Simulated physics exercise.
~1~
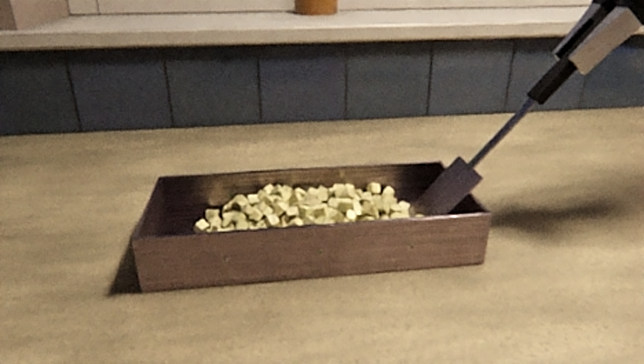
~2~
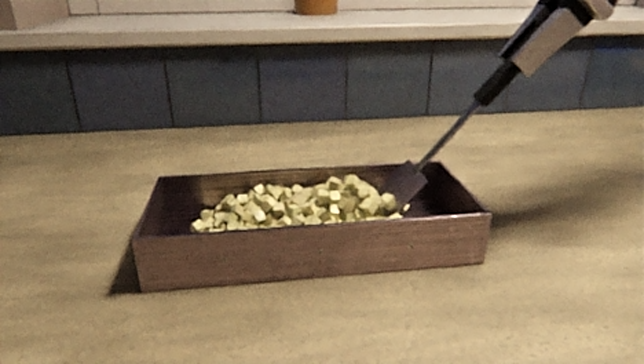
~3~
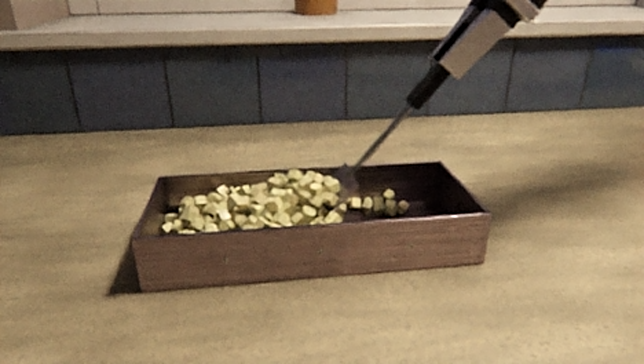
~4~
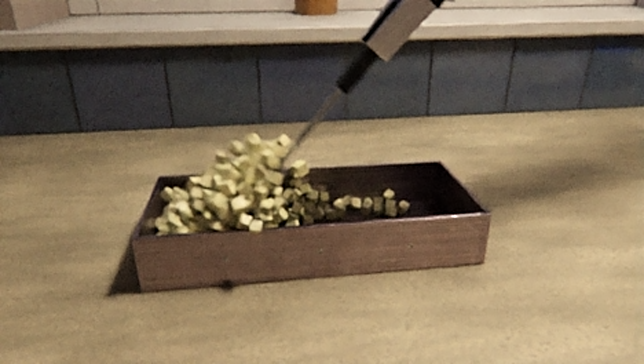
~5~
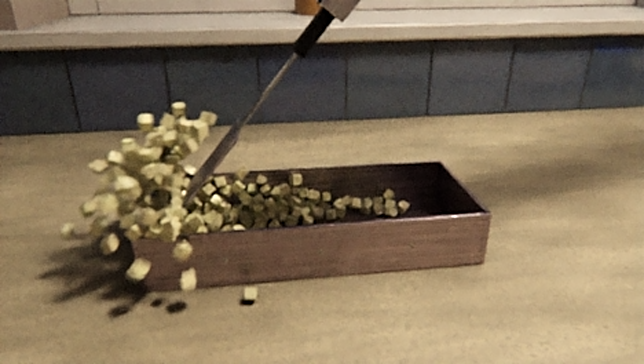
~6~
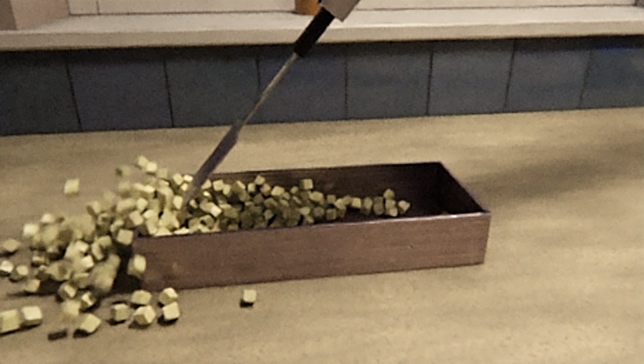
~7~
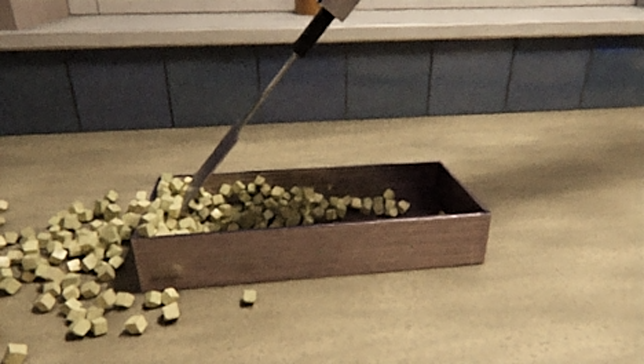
A robotic arm pushed a turner leftward through pale yellow cubes in a dark wooden tray, heaping them up until many spilled over the left end onto the counter, where they lay scattered while the rest stayed in the tray beside the stopped blade.
